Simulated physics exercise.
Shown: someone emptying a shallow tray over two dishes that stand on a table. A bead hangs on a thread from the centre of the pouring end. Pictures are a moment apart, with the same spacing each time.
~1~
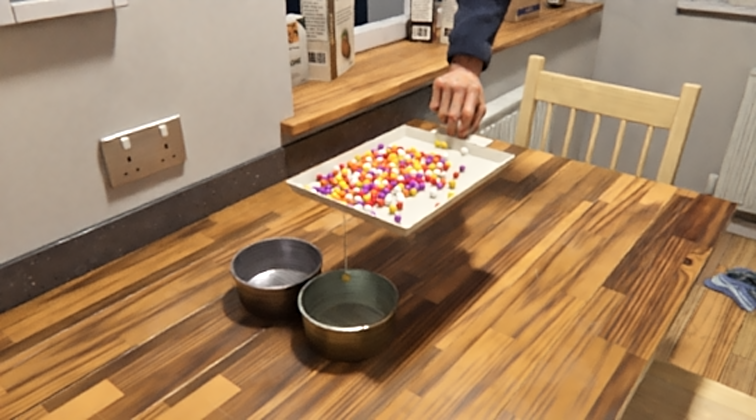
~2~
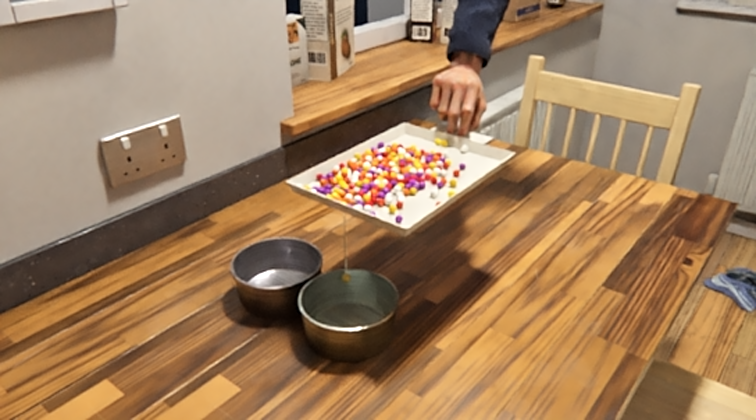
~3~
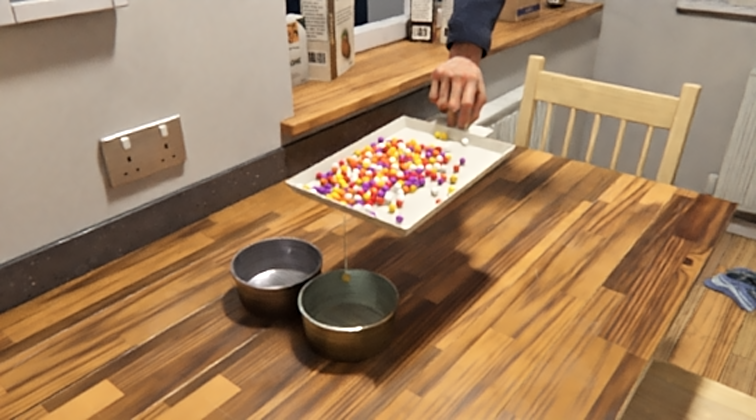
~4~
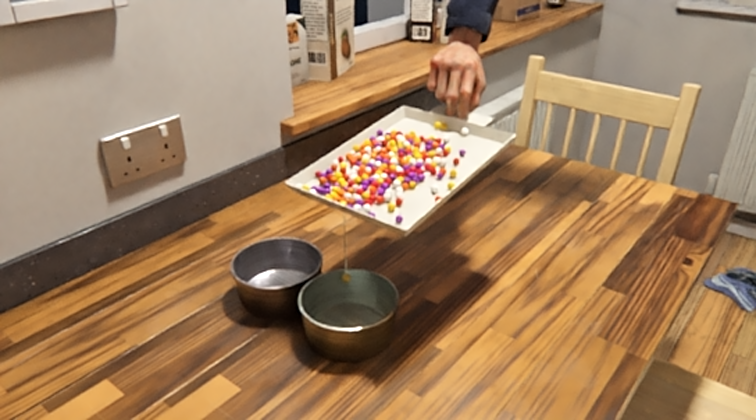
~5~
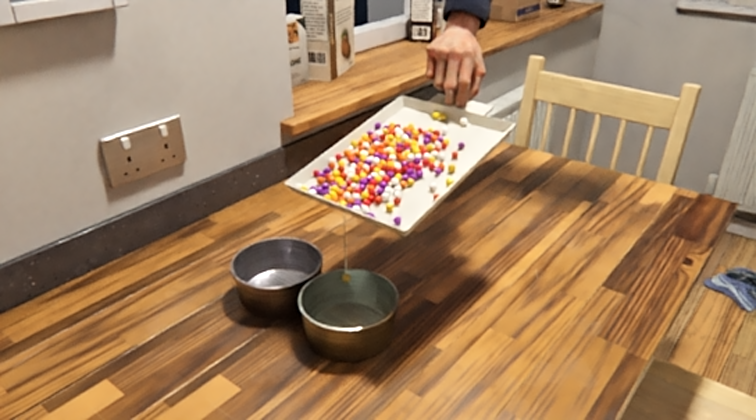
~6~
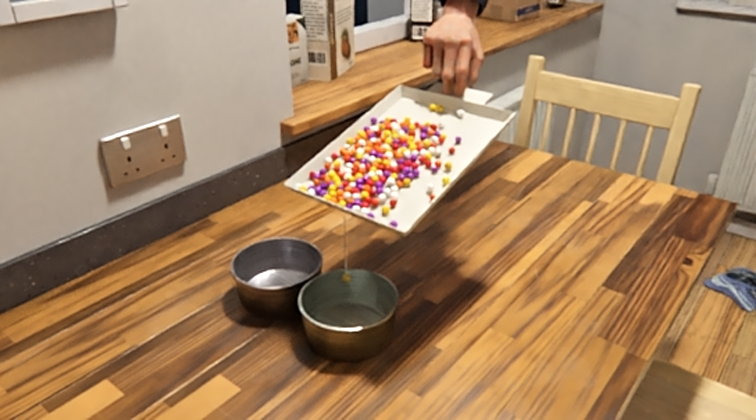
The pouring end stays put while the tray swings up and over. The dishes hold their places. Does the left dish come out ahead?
No, the right dish gets more.
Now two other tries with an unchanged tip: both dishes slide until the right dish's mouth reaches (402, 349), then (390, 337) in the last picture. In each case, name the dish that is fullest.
Case one: The dish at left. Case two: The dish at left.
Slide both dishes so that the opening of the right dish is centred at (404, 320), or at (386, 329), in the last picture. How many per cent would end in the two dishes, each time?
Close to 60 %, followed by close to 90 %.
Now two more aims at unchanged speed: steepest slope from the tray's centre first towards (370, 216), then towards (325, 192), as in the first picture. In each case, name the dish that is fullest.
First: The dish at right. Second: The dish at left.
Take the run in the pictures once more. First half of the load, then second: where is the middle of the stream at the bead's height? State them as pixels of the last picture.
Starting near (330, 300), moving on to near (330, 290).
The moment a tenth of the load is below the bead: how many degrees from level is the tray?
That would be about 50 degrees from level.
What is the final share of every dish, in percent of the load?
So the left dish gets 10 % of the load, while the right one gets 50 %.
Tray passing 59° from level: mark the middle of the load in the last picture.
Load centre: Approx. (336, 213).
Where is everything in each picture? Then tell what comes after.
The first picture shows corners of the pouring end (294, 181) and (405, 224), level; middle of the load (385, 176), round plastic beads; left dish (244, 295); right dish (316, 336); bead on its thread (346, 278).
The second picture shows corners of the pouring end (294, 181) and (405, 224), level; middle of the load (385, 174).
The third picture shows corners of the pouring end (293, 181) and (405, 224), tipped barely, level across its low end; middle of the load (385, 171).
The fourth picture shows corners of the pouring end (293, 181) and (404, 225), tipped a little, level across its low end; middle of the load (384, 167).
The fifth picture shows corners of the pouring end (292, 182) and (404, 226), tipped a little, level across its low end; middle of the load (382, 163).
The sixth picture shows corners of the pouring end (291, 182) and (403, 226), tipped clearly, level across its low end; middle of the load (379, 162), the larger part on the move; left dish (244, 295); right dish (316, 336).
Just after the last frame, tray tipped steeply; roughly half on the tray; about a tenth in the right dish; about a tenth in the left dish; about a tenth outside both; roughly a quarter in the air.
A moment on, tray tipped right over; roughly half in the right dish; about a tenth in the left dish; roughly a third outside both; just a few in the air.
Further on, tray tipped past a quarter turn; roughly half in the right dish; about a tenth in the left dish; roughly a third outside both.
When it is over, tray tipped past a quarter turn; roughly half in the right dish; about a tenth in the left dish; roughly a third outside both.
